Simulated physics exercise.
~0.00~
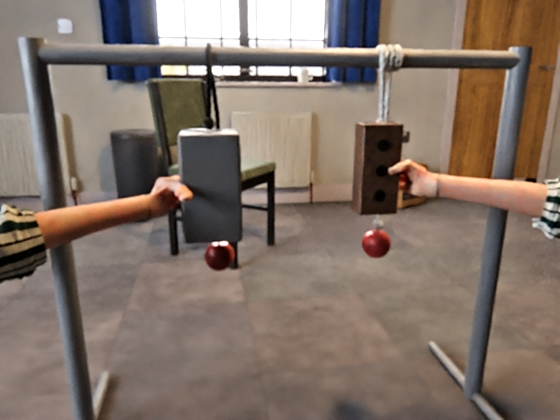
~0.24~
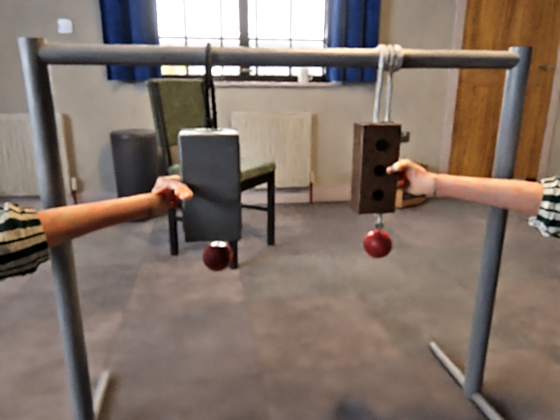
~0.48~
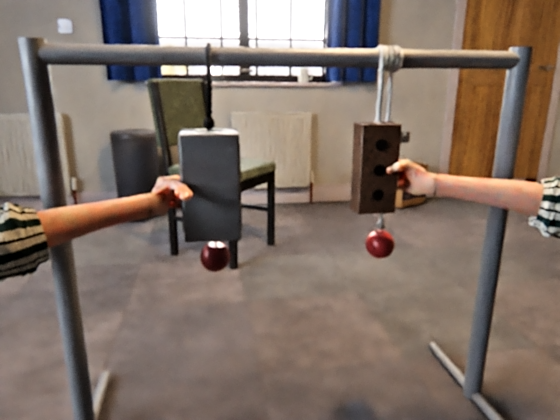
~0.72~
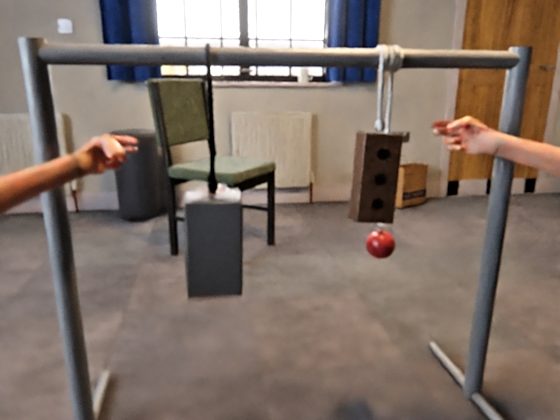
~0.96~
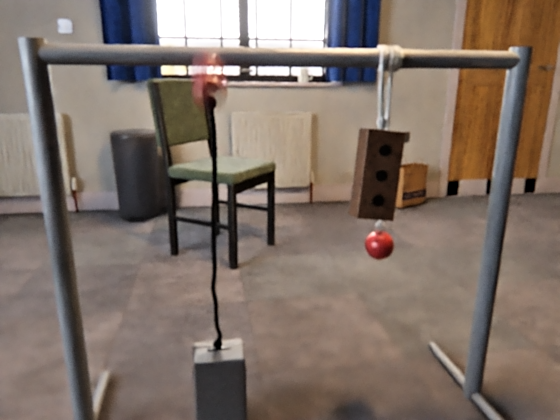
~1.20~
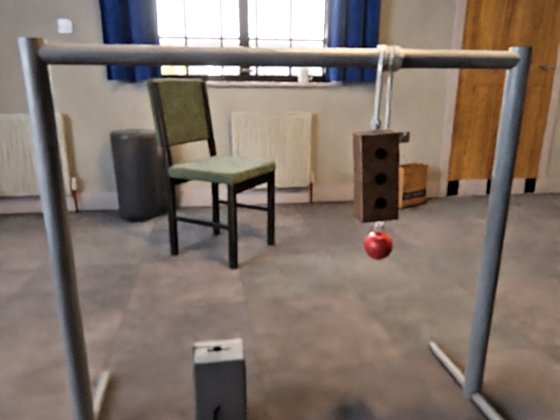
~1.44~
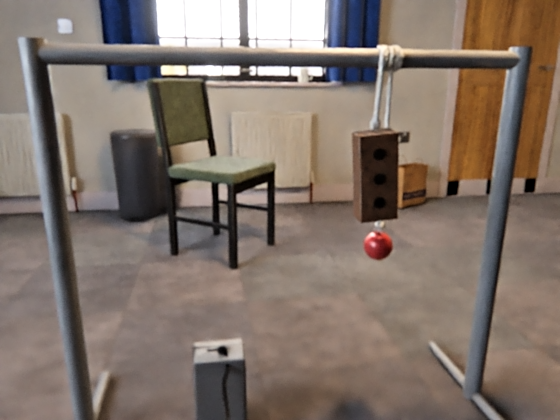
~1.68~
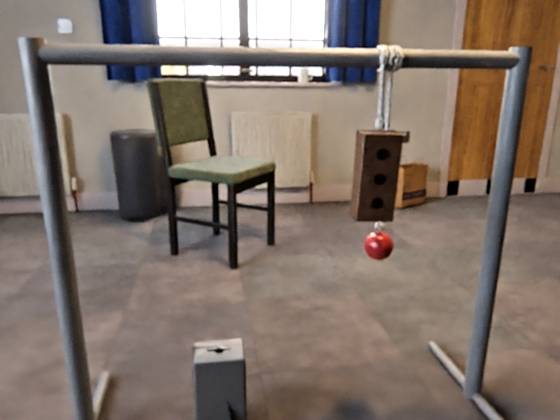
A grey case and a brown brick with holes hang from ropes over a metal rail, each steadied by a hand, with a red apple dangling beneath each one. Both hands let go and draw back out of view. The grey case drops at once, while the apple on the left shoots up toward the rail on the end of its dark rope. The rope slips off and comes down after the case, which stands on the floor. On the right, the brick tilts slightly, then hangs straight, still held in the air with its apple below.
